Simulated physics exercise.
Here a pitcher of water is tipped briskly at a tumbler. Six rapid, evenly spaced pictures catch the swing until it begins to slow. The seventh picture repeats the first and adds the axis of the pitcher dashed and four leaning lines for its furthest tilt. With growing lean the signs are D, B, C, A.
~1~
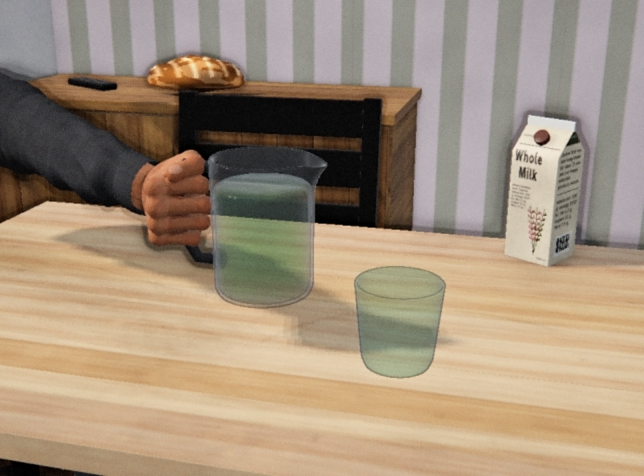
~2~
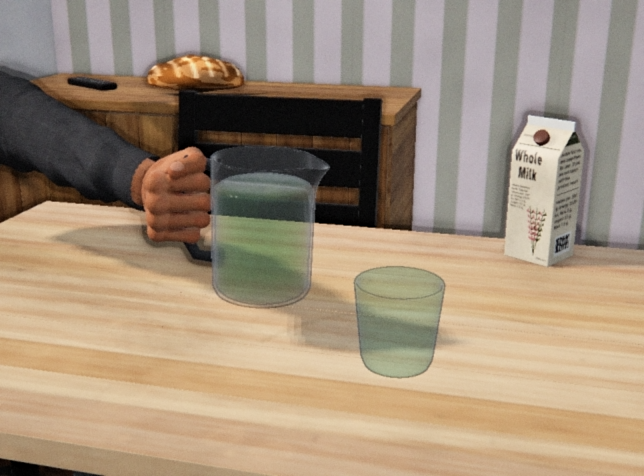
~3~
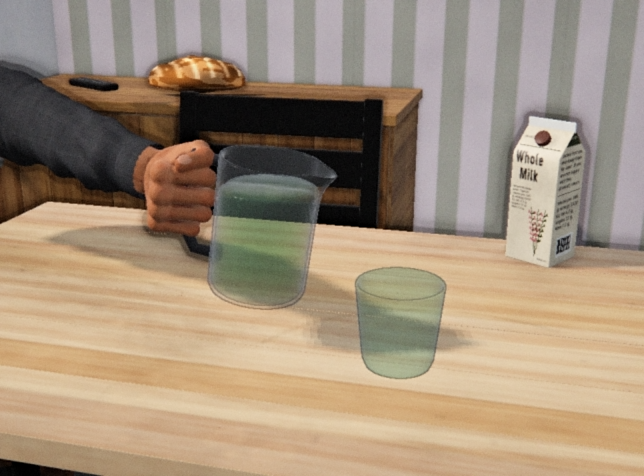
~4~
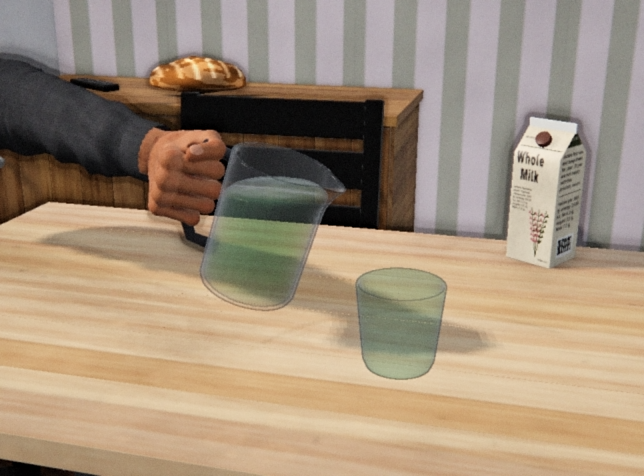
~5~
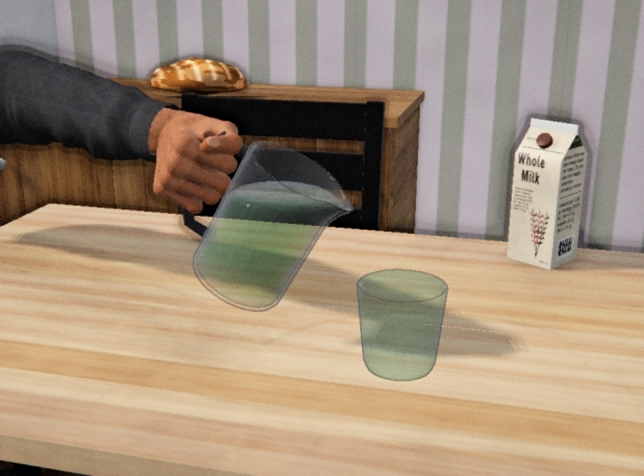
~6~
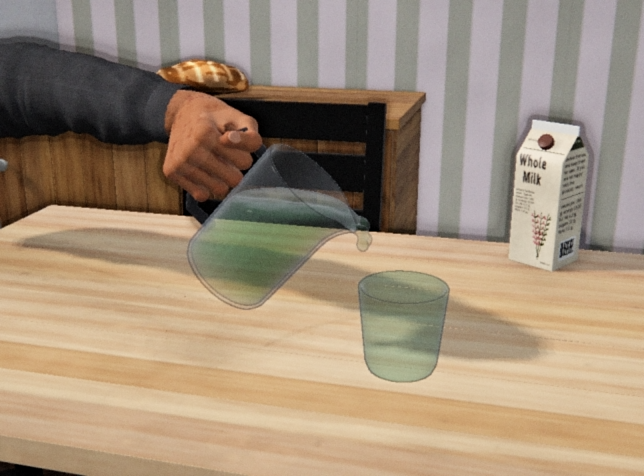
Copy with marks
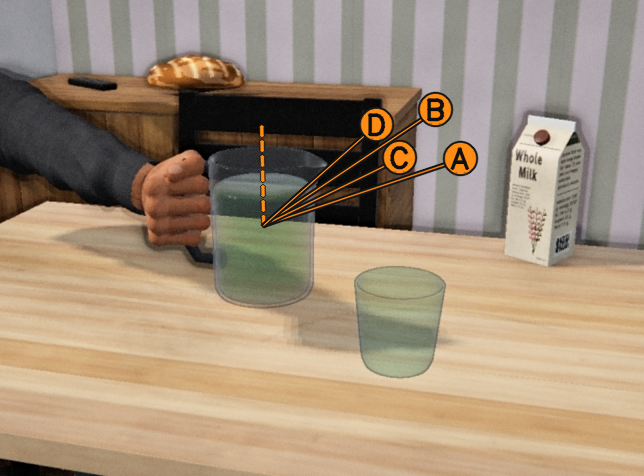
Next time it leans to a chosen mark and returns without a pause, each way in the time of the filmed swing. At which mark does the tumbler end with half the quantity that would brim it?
Line B.
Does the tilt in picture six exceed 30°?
Yes.
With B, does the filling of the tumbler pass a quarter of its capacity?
Yes, it does.
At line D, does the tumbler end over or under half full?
Under half.
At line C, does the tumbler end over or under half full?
Over half.
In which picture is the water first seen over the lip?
In picture 6.
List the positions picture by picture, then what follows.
Upright, lip at (324, 165); rim of the tumbler round (400, 281); nothing has left yet.
Tipped about 2°, lip at (326, 168); nothing has left yet.
Tipped about 8°, lip at (334, 176); nothing has left yet.
Tipped about 18°, lip at (343, 190); nothing has left yet.
Tipped about 29°, lip at (351, 209); nothing has left yet.
Tipped about 42°, lip at (355, 229); water is over the lip, down to (365, 246).
On the marked copy, A at (444, 164); B at (421, 119); C at (384, 166); D at (364, 136).
Choosing A, the tumbler ends with about 95 % of what it can hold.
Choosing B, the tumbler ends with about 48 % of what it can hold.
Choosing C, the tumbler ends with about 69 % of what it can hold.
Choosing D, the tumbler ends with about 31 % of what it can hold.
